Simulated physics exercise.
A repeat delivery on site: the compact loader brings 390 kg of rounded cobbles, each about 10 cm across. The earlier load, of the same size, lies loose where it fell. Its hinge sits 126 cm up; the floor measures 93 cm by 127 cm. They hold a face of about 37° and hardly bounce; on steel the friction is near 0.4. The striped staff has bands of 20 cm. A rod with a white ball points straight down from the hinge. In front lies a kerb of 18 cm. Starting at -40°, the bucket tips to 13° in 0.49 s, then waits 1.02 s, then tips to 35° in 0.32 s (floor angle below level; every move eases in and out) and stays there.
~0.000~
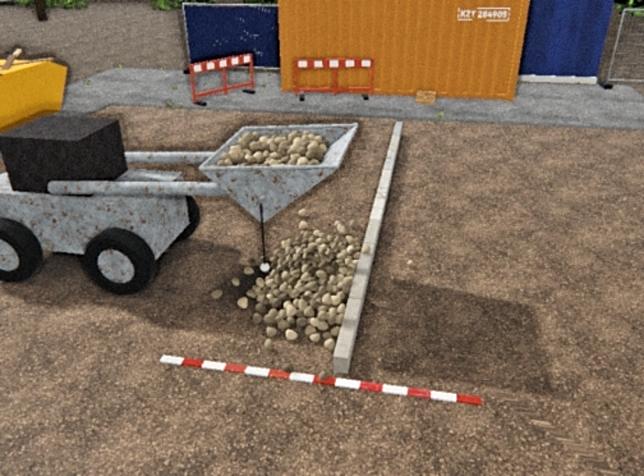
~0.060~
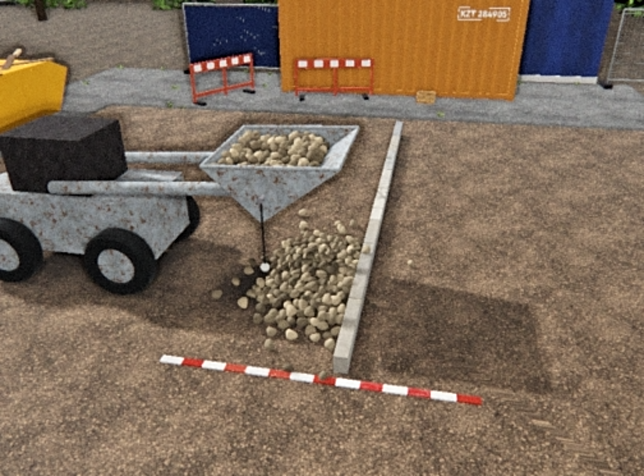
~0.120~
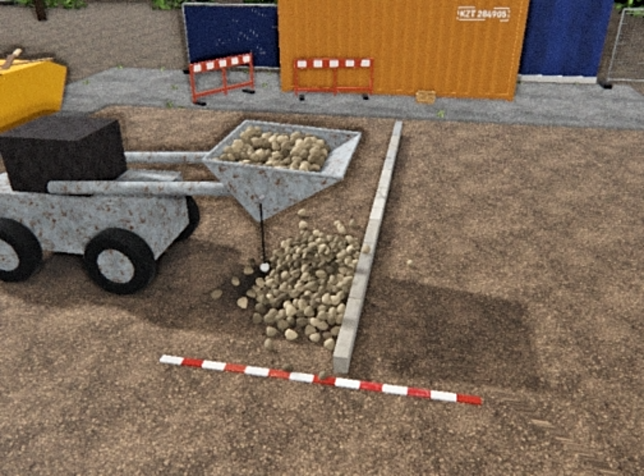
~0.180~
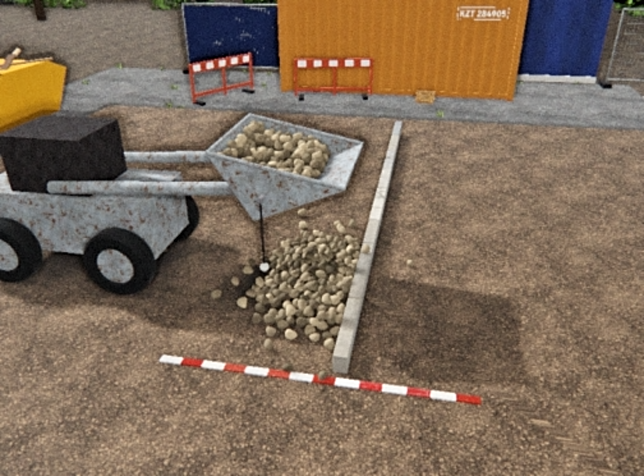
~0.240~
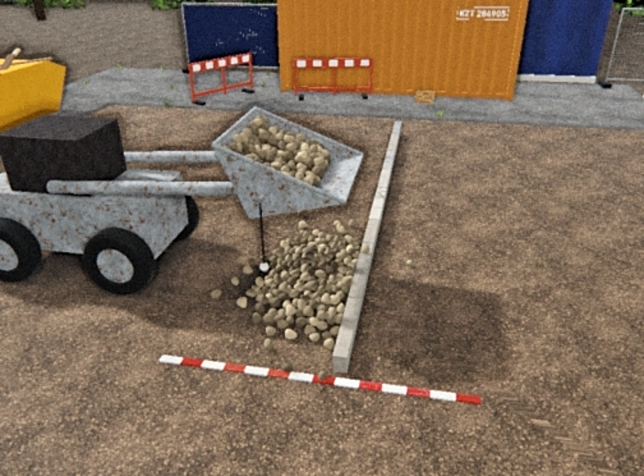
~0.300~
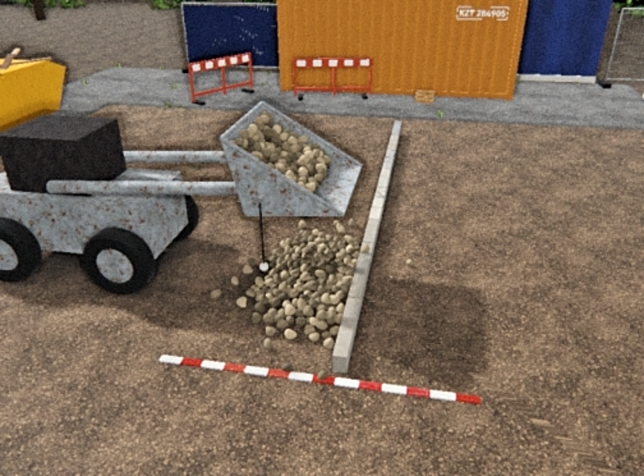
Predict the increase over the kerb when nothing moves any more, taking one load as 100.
Close to 74 parts in a hundred.
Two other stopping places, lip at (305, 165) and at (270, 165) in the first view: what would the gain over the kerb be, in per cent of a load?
Near 20 per cent from the first place, 0 from the second.
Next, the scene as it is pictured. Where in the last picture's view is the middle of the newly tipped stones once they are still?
Their middle is at about (386, 280).
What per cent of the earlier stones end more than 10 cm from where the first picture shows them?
Roughly 0 per cent of them.
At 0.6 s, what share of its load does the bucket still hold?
Roughly 100 per cent is still inside.
After 0.4 s the floor is at 8°; in per cent of one load, 100 in the bucket, 100 on this side of the kerb; the foremost stones are at (360, 274).
After 0.6 s the floor is at 13°; in per cent of one load, 100 in the bucket, 100 on this side of the kerb; the foremost stones are at (360, 274).
After 2.3 s the floor is at 35°; in per cent of one load, 16 in the bucket, 139 on this side of the kerb, 45 over the kerb; the foremost stones are at (465, 295).
After 5.1 s the floor is at 35°; in per cent of one load, 0 in the bucket, 126 on this side of the kerb, 74 over the kerb; the foremost stones are at (472, 299). Net gain over the kerb, 74.
